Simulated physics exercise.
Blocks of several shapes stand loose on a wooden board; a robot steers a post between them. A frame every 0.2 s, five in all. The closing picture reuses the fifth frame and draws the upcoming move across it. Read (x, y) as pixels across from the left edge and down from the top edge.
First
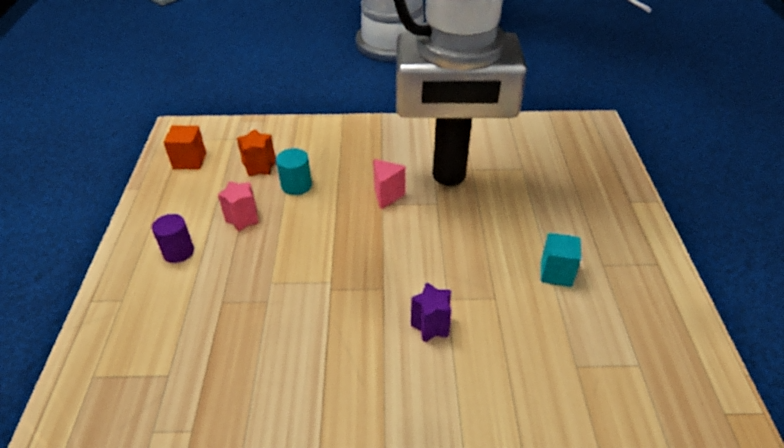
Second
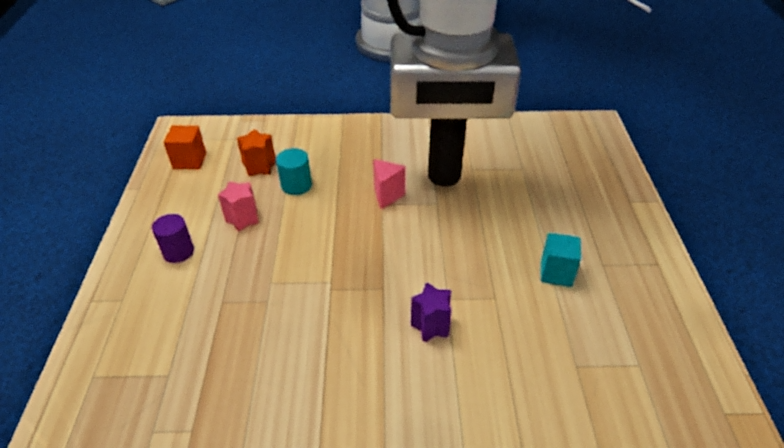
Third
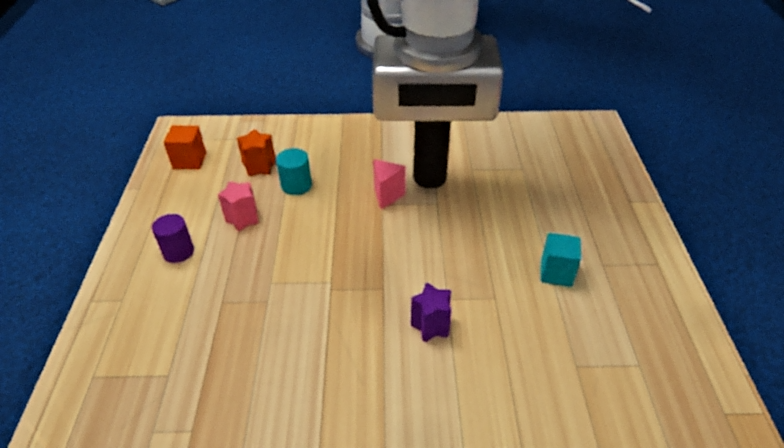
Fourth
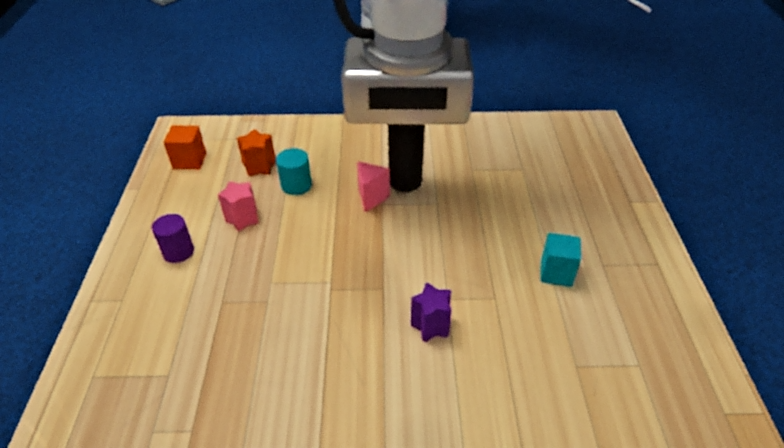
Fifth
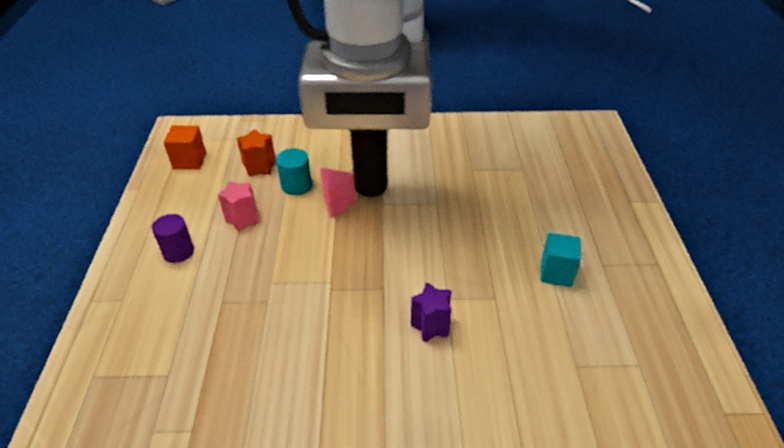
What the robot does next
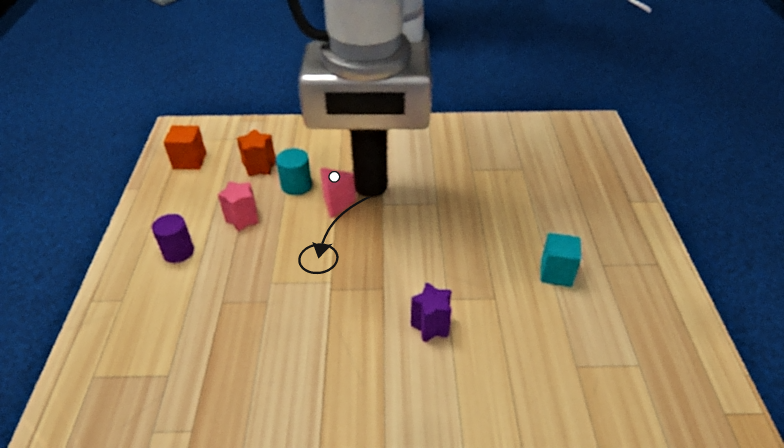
A robot's dark post stands to the right of a pink triangular block on a wooden board scattered with colourful blocks, then slides left towards it. The post meets the pink block and pushes it left, turning it slightly and bringing it closer to the turquoise cylinder, while the other blocks stay still.
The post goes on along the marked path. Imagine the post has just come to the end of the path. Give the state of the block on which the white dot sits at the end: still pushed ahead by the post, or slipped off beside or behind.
Left aside or behind.
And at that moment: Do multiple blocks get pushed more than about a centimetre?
No.
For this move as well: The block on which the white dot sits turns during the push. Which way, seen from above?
Watching from overhead, you'd notice the block on which the white dot sits rotating clockwise.
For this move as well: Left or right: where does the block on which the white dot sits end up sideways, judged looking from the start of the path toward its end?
Its sideways move is to the right.
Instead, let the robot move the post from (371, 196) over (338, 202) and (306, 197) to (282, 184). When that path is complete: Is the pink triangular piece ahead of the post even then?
I expect not.
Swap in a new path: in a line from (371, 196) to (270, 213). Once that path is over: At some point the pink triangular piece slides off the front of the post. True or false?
The statement is false.
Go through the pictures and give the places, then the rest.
The first picture shows post's lower end at (449, 176); turquoise circle at (292, 157); pink triangular piece at (387, 168).
The second picture shows post at (444, 177); blocks still.
The third picture shows post at (430, 179); blocks still.
The fourth picture shows post at (405, 182); pink triangular piece at (370, 171).
The fifth picture shows post at (371, 187); turquoise circle at (292, 157); pink triangular piece at (334, 177).
Drawn move, from (371, 196) over (346, 211) and (327, 232) to (318, 258); the dot is on the pink triangular piece.
What follows on the original path. One third of the way, post at (344, 203); pink triangular piece at (307, 183), turned 45° clockwise.
Two thirds of the way, post at (326, 224); pink triangular piece at (302, 187), turned 90° clockwise.
At the end, post at (317, 250); turquoise circle still; pink triangular piece at (302, 187), turned 90° clockwise.
